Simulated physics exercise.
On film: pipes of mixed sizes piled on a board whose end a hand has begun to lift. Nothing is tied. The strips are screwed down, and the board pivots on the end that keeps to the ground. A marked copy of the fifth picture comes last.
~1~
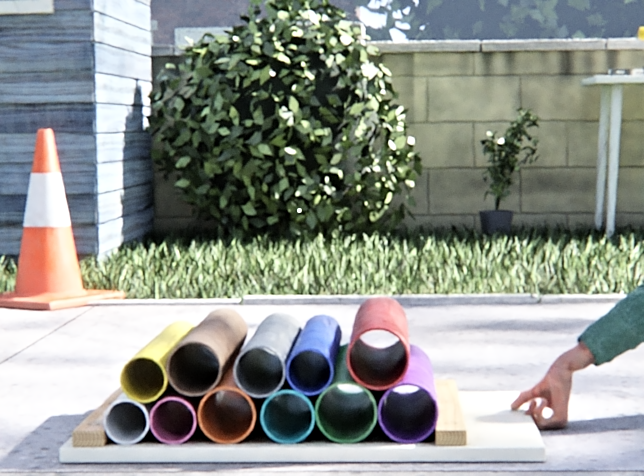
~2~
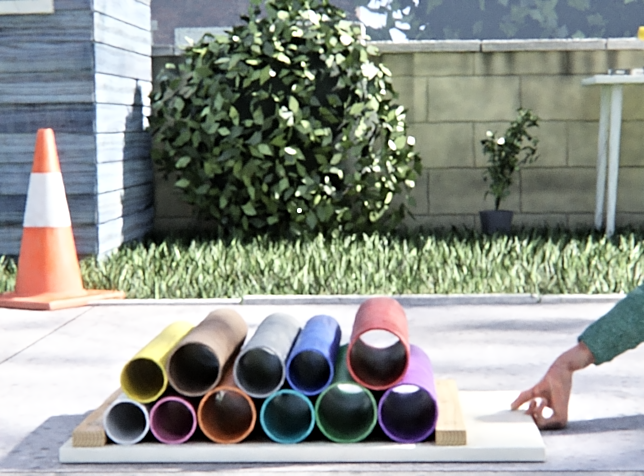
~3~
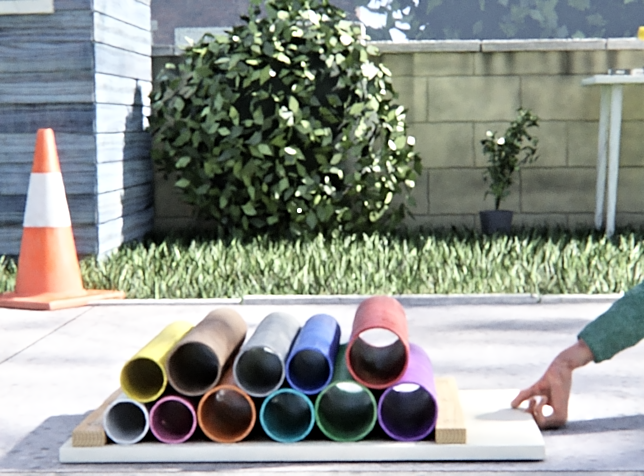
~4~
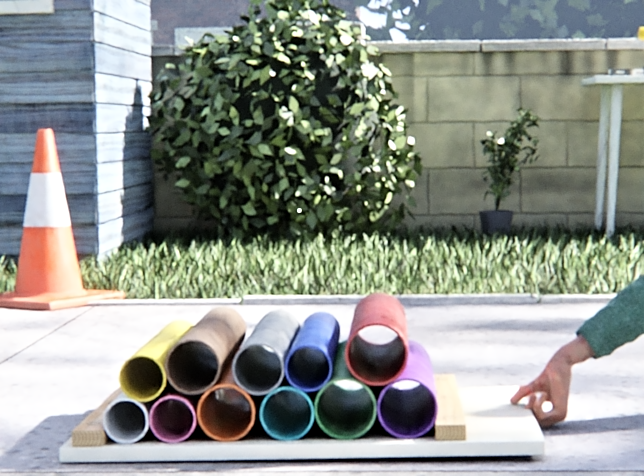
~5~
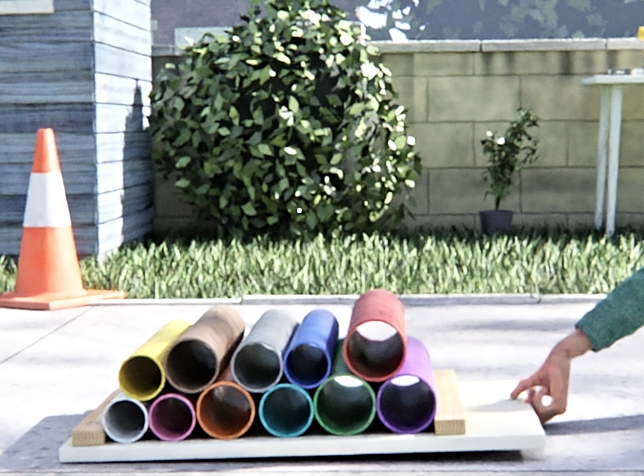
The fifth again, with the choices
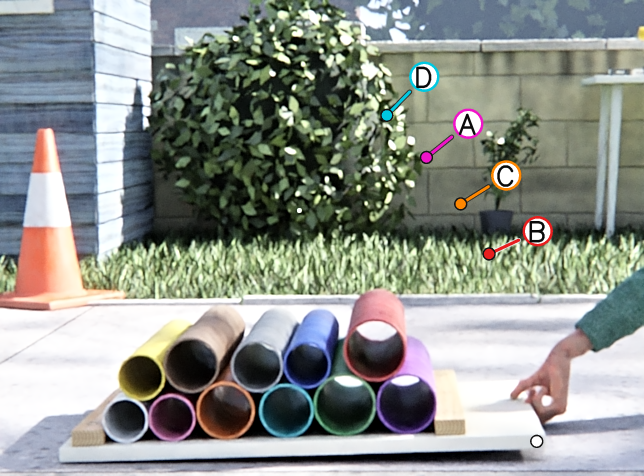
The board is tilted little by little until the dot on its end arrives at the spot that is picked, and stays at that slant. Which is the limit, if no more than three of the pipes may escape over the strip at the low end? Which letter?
B is the limit.
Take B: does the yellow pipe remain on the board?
The yellow pipe: No.
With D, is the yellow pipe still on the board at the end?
The yellow pipe: No.
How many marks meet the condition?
One of the four.
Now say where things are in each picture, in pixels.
The first frame shows purple pipe (408, 413); yellow pipe (143, 379); grey pipe (260, 371).
The second frame shows grey pipe (260, 371); brown pipe (194, 368).
The third frame shows board (309, 415); green pipe (346, 411); purple pipe (408, 411); orange pipe (226, 414).
The fourth frame shows board (309, 414); orange pipe (226, 413); pink pipe (173, 419).
The fifth frame shows board (309, 411); pink pipe (172, 418).
On the marked copy, A at (426, 158); B at (489, 254); C at (461, 204); D at (387, 115); the white dot at (537, 441).
Following B. Soon after the start, board at 16°.
Later, board at 25°.
In the end, board at 25°, two over the low batten (yellow, brown).
As for the rest, A five over the low batten; C five over the low batten; D eleven over the low batten.
